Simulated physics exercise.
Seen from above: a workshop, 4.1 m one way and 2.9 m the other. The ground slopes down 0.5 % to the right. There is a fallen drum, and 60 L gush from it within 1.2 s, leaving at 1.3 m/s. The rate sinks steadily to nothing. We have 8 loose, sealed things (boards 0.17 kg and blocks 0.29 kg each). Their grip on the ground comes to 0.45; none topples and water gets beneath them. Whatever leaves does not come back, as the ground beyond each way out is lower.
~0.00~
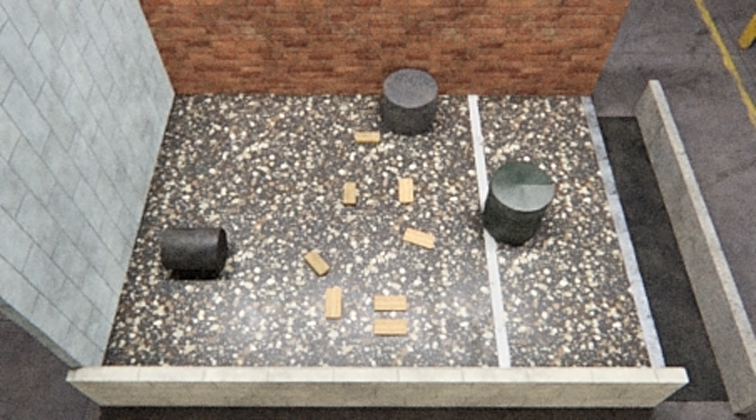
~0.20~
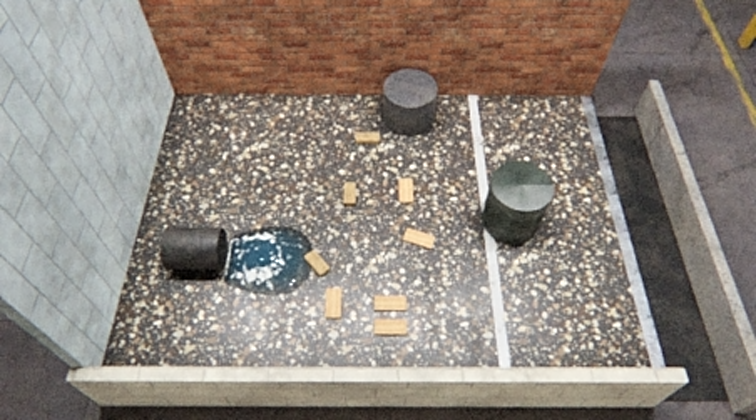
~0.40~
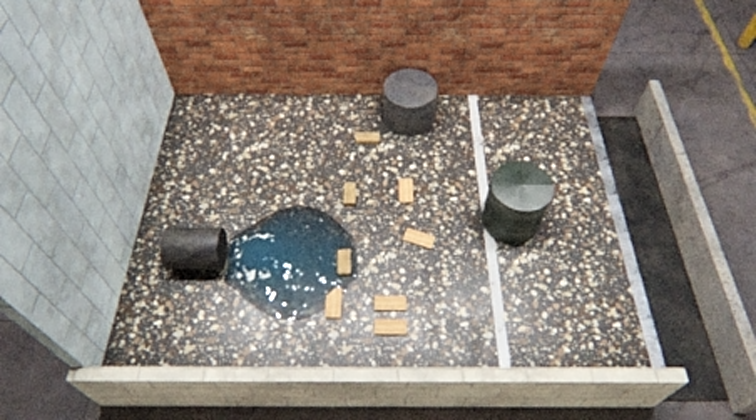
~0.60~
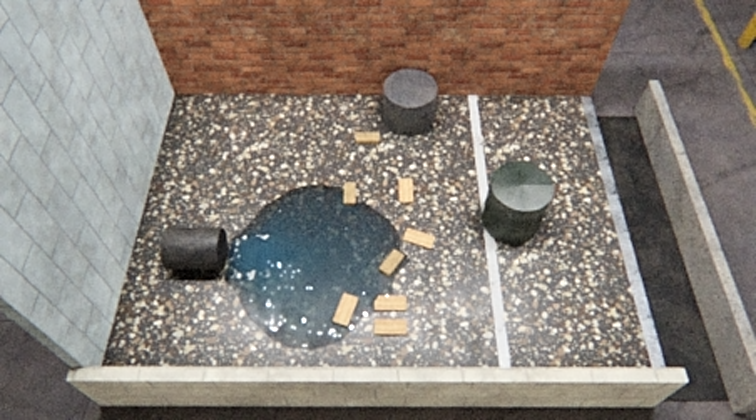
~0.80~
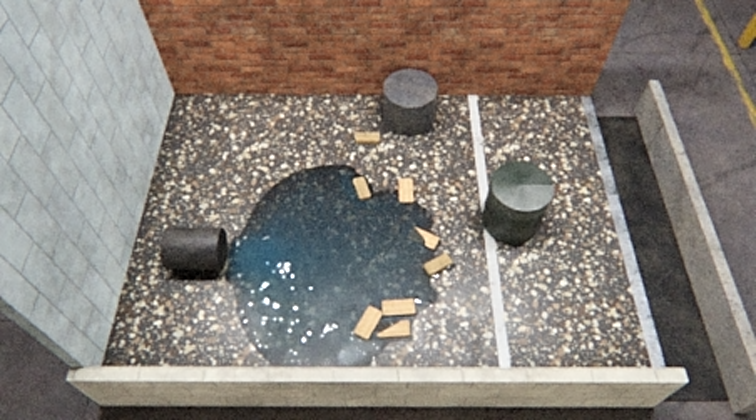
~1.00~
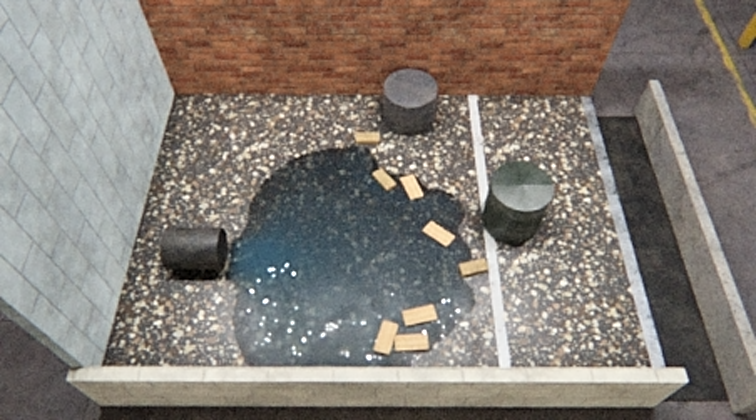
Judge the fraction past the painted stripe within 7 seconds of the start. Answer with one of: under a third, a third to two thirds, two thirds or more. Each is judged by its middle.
Two thirds or more.
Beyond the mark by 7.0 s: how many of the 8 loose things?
The count is 6.
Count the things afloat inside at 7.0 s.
Count: 1.
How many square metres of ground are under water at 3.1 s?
4.5 m2.
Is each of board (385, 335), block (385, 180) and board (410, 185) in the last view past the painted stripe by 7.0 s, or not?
Respectively: Crossed; crossed; crossed.
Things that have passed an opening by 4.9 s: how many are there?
5.
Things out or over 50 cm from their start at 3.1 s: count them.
The count is 8.
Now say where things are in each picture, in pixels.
In the first frame, a block at (317, 262) rests on the ground; a board at (333, 303), on the bottom; water covers 0.0 m2; 0 of 8 have shifted.
In the second frame, a block at (317, 262) rests on the ground; a board at (333, 303) rests on the ground; water covers 0.3 m2; 0 of 8 have shifted.
In the third frame, a block at (344, 261), on the bottom, 22 cm from its start; a board at (334, 303) rests on the ground; 0.8 m2 under water; 1 of 8 have shifted.
In the fourth frame, a block at (392, 262) rests on the ground, 61 cm from its start; a board at (346, 309), afloat, 12 cm from its start; 1.5 m2 under water; 2 of 8 have shifted.
In the fifth frame, a block at (438, 263) rests on the ground, 100 cm from its start; a board at (368, 322) floats, 33 cm from its start; water covers 2.4 m2; 4 of 8 have shifted.
In the sixth frame, a block at (474, 266) rests on the ground, 129 cm from its start; a board at (386, 337) floats, 51 cm from its start; water covers 3.3 m2; 7 of 8 have shifted.
After 1.4 s 1 of 8 are over the mark; 5 afloat.
After 3.1 s 6 of 8 are over the mark; 3 afloat.
After 4.9 s 6 of 8 are over the mark; 0 afloat.
After 7.0 s 6 of 8 are over the mark; 1 afloat.
